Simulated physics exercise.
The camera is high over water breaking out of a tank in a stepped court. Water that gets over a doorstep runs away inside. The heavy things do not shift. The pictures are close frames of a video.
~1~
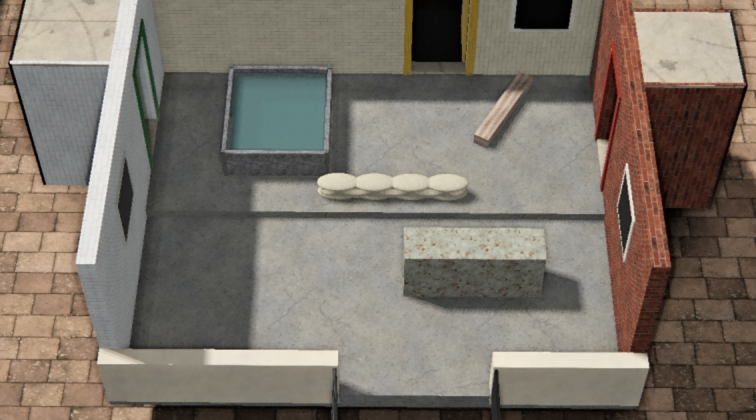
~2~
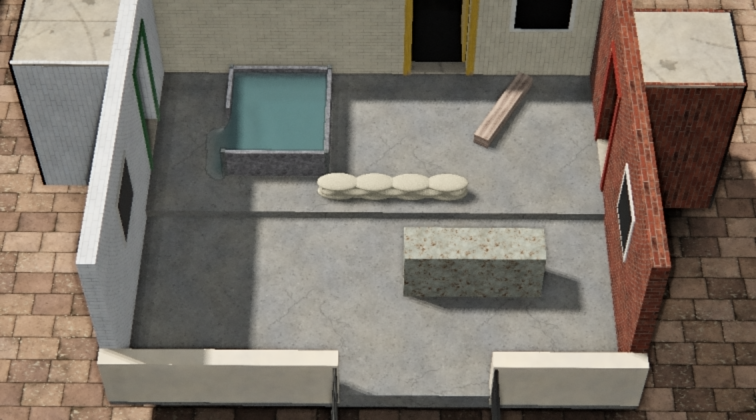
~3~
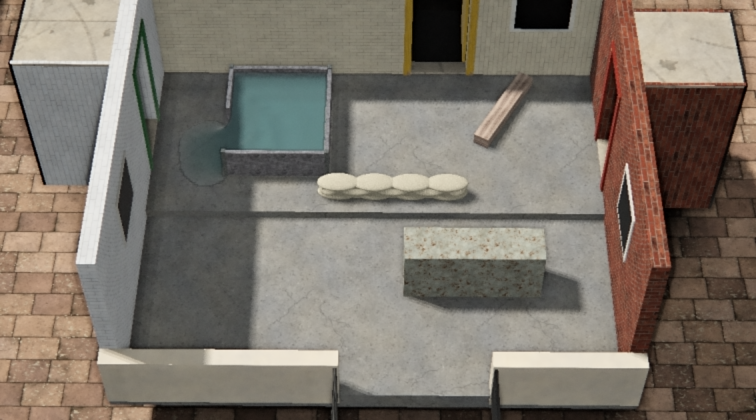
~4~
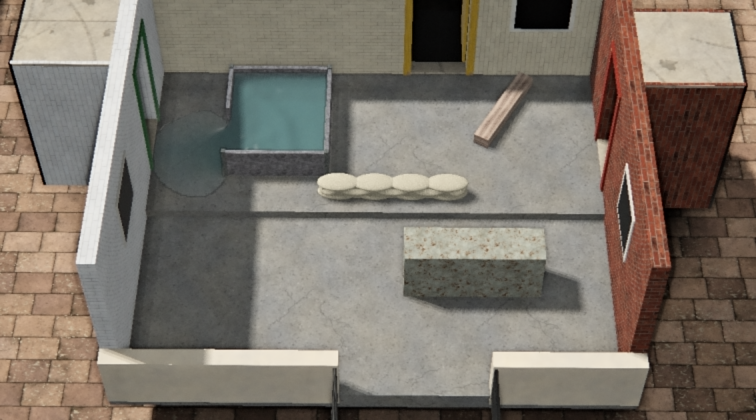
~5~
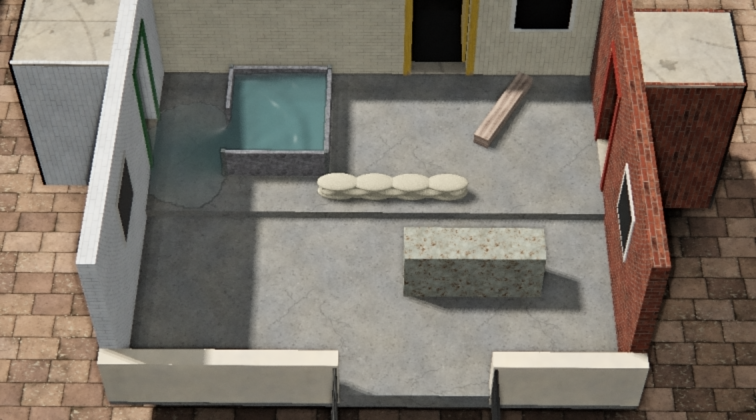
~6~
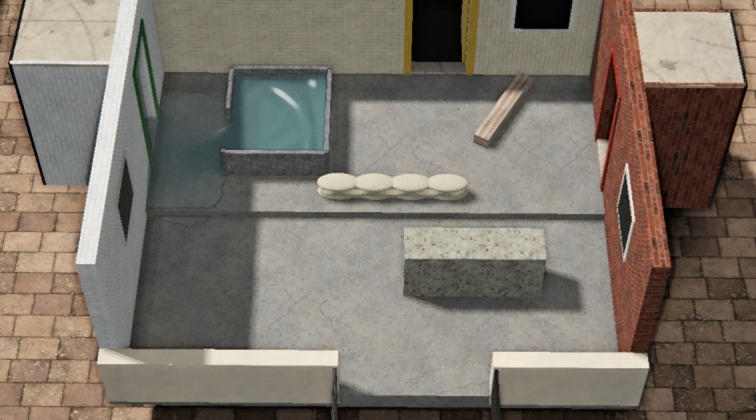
Water pouring from a gap in the left side of a raised tank, spreading across grey floor toward the white wall.
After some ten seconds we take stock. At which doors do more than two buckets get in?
One by one: The red door admits no more than that; the green door lets in a lot; the yellow door admits no more than that.
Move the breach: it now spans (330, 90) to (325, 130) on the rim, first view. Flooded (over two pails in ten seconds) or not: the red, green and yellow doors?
One by one: Red goes over, green lets less in, yellow goes over.
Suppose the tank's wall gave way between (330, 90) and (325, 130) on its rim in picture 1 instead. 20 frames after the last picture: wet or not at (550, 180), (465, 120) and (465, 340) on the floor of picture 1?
As listed: Flooded, awash, free of water.
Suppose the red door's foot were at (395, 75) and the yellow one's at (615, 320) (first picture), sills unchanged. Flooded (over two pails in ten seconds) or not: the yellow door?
The yellow door keeps below it.
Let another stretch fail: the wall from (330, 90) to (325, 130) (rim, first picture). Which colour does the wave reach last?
The one in green.
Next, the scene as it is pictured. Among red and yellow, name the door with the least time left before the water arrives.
The yellow door.
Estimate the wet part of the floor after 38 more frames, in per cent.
Close to 40 %.
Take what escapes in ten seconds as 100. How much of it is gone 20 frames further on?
Close to 70 %.
A moment on, water covers 10 % of the floor; the red door not reached, the green door over two buckets in, the yellow door not reached.
Next, water covers 15 % of the floor; the red door not reached, the green door far over two buckets in, the yellow door not reached.
Then, water covers 25 % of the floor; the red door not reached, the green door far over two buckets in, the yellow door not reached.
Later, water covers 40 % of the floor; the red door not reached, the green door far over two buckets in, the yellow door wet at the sill, nothing in.
In the end, water covers 55 % of the floor; the red door not reached, the green door far over two buckets in, the yellow door wet at the sill, nothing in.
